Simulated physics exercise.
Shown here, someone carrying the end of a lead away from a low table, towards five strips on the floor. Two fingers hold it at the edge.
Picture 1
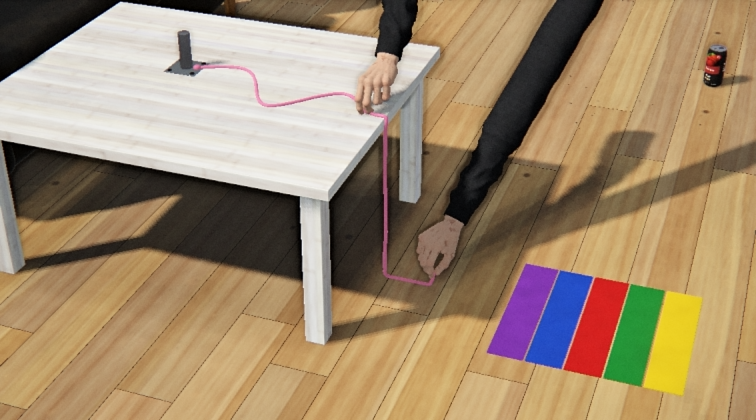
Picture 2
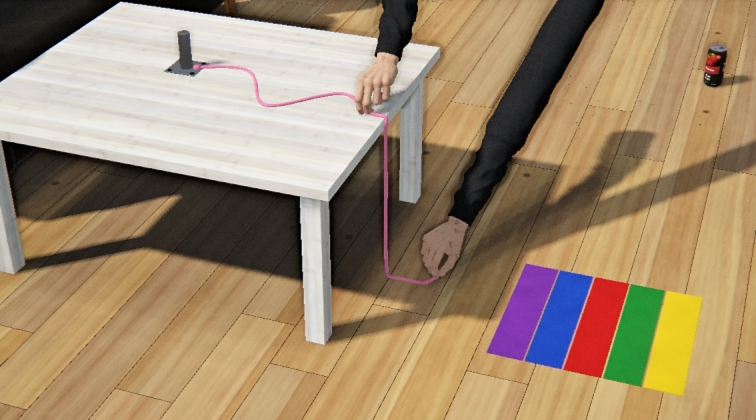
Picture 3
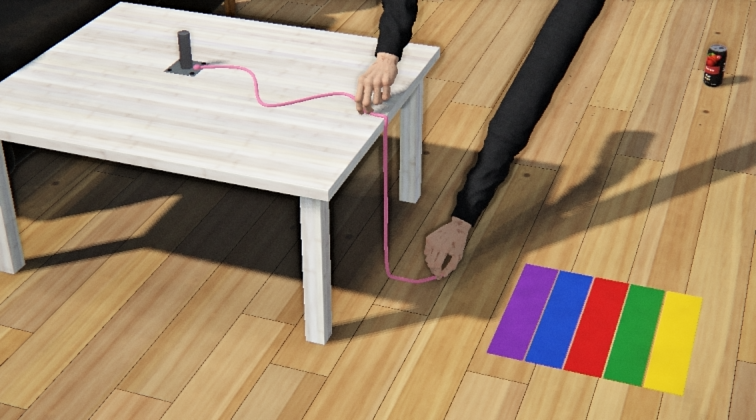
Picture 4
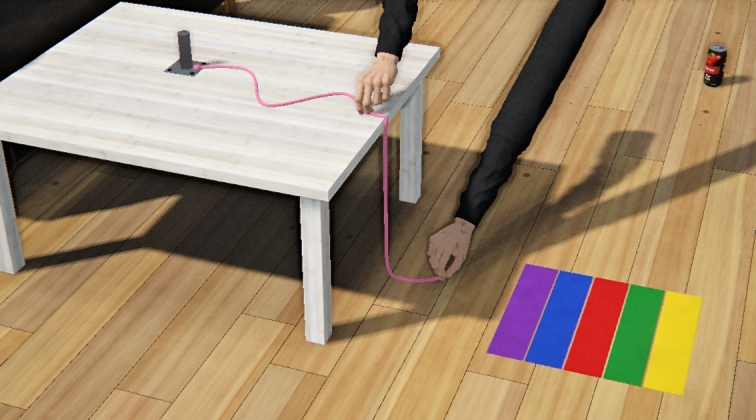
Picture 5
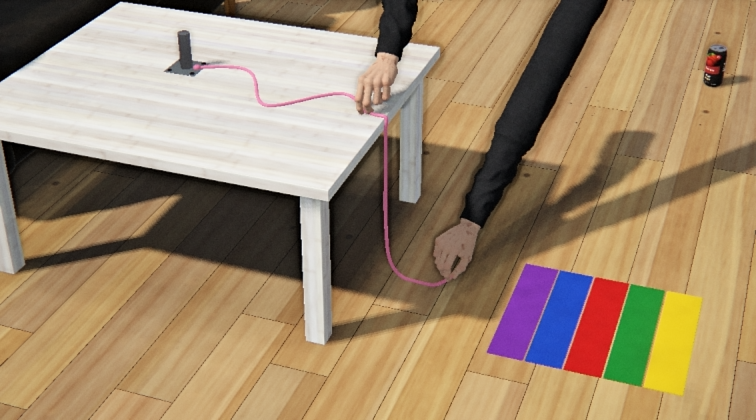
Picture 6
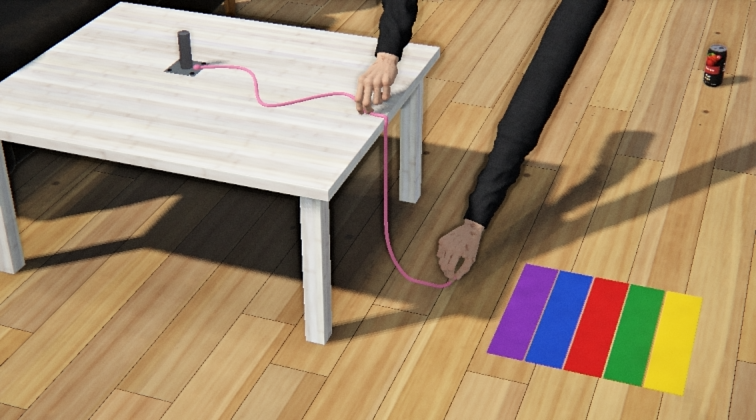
A hand near the floor draws the end of a pink cord slowly a short way right, towards five coloured strips, while another hand holds the cord at the edge of a low white table.
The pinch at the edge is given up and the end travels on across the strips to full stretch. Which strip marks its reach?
Over green.
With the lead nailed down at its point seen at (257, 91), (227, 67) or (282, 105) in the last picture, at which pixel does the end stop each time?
Try by try, around (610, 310), (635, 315) and (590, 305).
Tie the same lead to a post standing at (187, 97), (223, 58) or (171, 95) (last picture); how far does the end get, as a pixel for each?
About (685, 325), (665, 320) and (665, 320).
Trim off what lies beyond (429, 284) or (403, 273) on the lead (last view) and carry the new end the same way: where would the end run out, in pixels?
About (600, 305) and (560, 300).
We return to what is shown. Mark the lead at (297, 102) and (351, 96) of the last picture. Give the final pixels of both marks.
About (342, 104), and the other about (394, 125).
Soon after, end near (585, 304); over red.
After that, end near (622, 312); over green.
At the stop, end near (641, 316); over green. The end stops over the green strip.
